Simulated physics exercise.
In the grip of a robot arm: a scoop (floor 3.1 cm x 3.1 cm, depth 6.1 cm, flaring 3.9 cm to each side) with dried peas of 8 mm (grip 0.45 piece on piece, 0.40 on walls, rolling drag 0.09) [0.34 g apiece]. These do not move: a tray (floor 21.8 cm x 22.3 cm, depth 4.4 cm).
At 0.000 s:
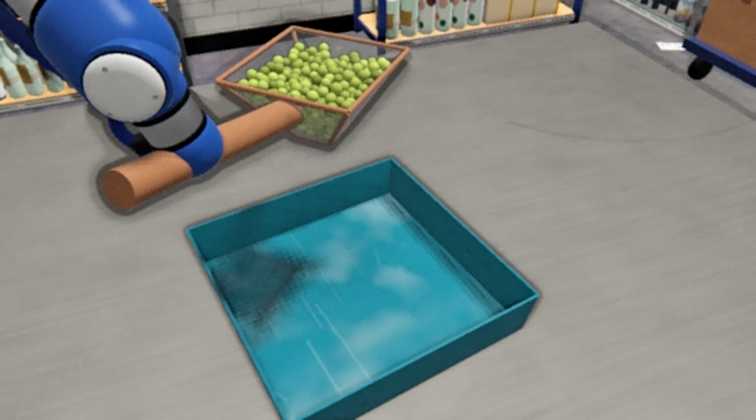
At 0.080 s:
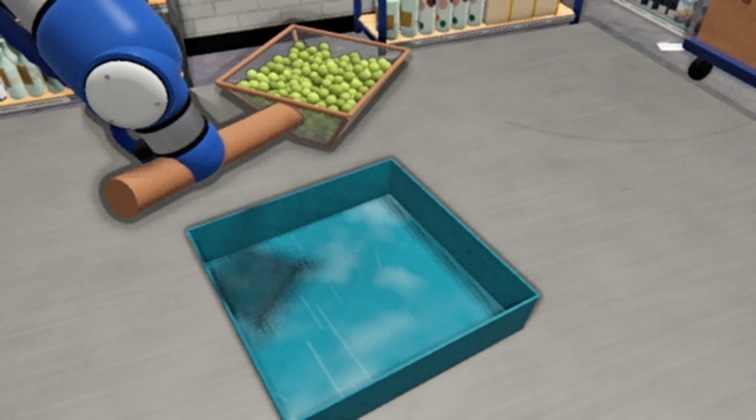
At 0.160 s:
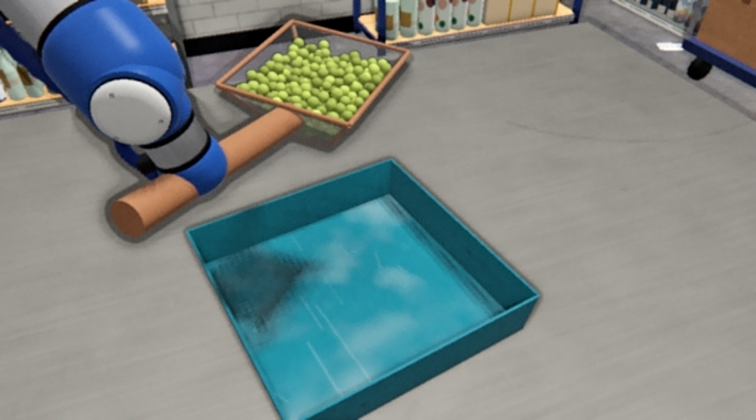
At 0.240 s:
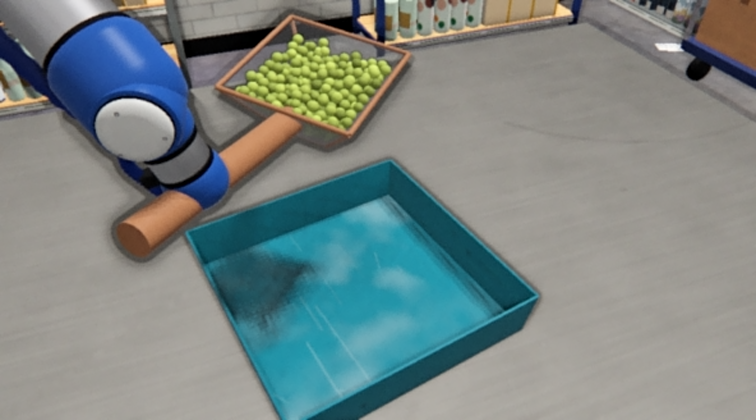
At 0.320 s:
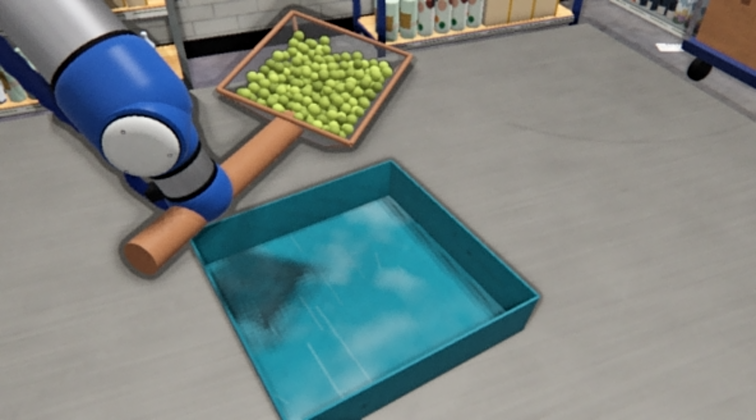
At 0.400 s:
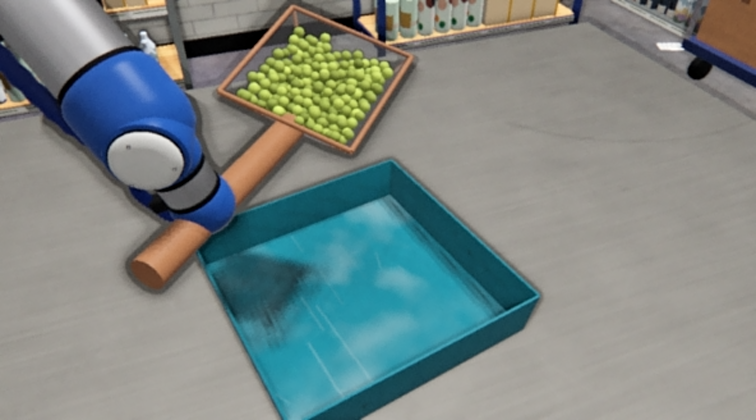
In a workshop or storeroom with stocked shelves along the back, a grey surface is seen from above at an angle by a still camera. A blue and white robot arm at upper left grips the thick brown handle of a scoop full of green peas, behind a shallow teal tray. The arm swings the handle toward the viewer and slightly right as the scoop tilts steadily forward, its peas shifting slightly.
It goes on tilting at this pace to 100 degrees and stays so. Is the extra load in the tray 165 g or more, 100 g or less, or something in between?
It is something in between.
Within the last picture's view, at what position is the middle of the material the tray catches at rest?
About pixel (367, 336).
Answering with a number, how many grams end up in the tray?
That adds up to roughly 140 grams.
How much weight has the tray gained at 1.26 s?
30 g, give or take.
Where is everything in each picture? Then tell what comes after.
Scoop at (376, 85); tilt 0 degrees; top of the load at (294, 54); tray at (352, 260), in the first frame.
Scoop at (376, 87); tilt 2 degrees; top of the load at (294, 53), in the second frame.
Scoop at (377, 92); tilt 6 degrees; low side front; top of the load at (294, 50), in the third frame.
Scoop at (376, 96); tilt 11 degrees; low side front; top of the load at (293, 47), in the fourth frame.
Scoop at (377, 101); tilt 15 degrees; low side front; top of the load at (313, 45), in the fifth frame.
Scoop at (378, 105); tilt 20 degrees; low side front; top of the load at (313, 42); tray at (353, 262). It turns about 60 degrees a second, in the sixth frame.
After 0.87 s, tilt 48 degrees; 0 g in the tray, scoop holds 100 %.
Then, at 1.26 s, tilt 71 degrees; 29 g in the tray, scoop holds 65 %.
After 1.62 s, tilt 92 degrees; 128 g in the tray, scoop holds 0 %.
After 1.97 s, tilt 100 degrees; 136 g in the tray, scoop holds 0 %.
By 2.2 s all is still; 136 g in the tray, scoop holds 0 %.
